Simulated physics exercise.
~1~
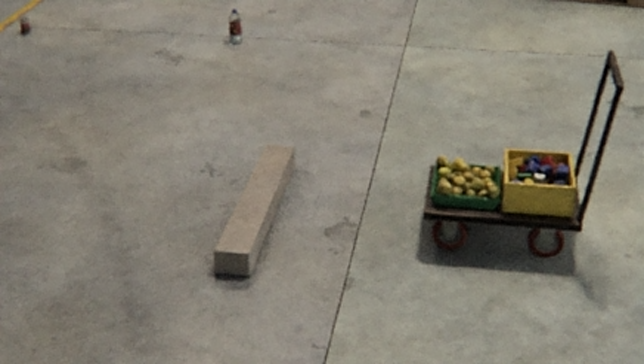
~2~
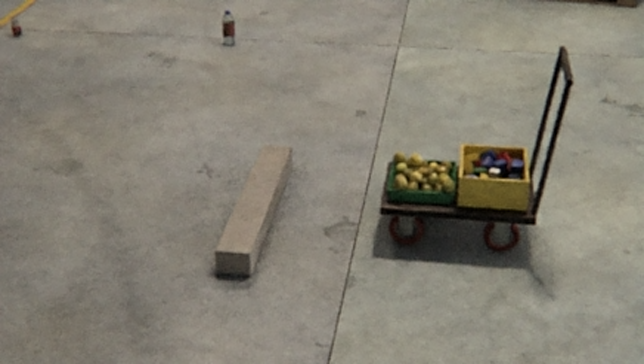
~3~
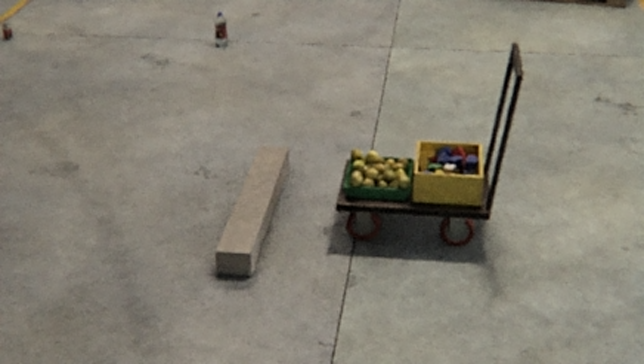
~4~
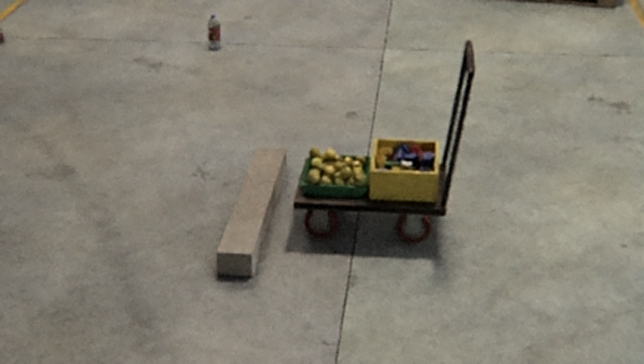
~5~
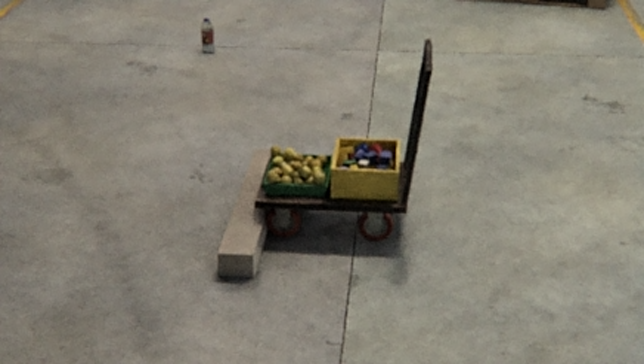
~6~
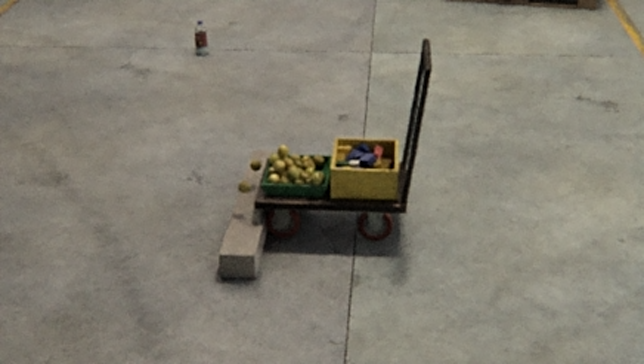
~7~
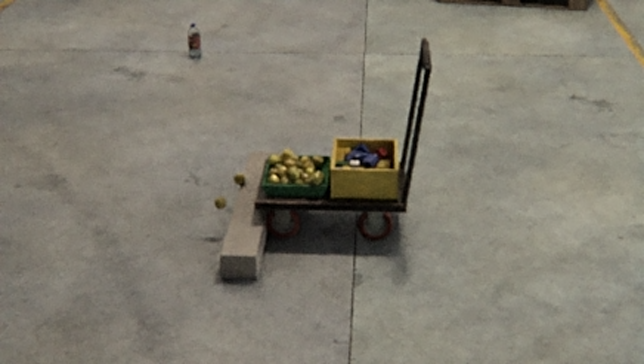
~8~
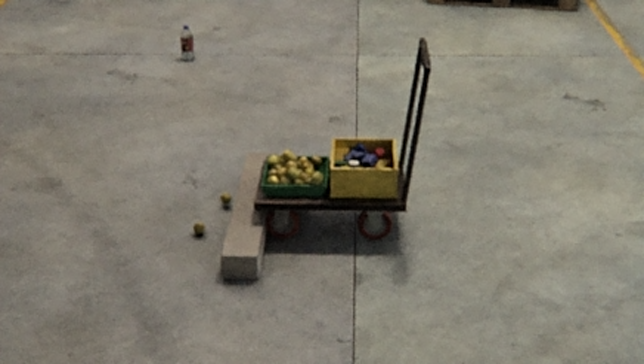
Trolley with green and yellow crates rolling left, stopping against a beam as two yellow apples tumble onto the concrete floor.
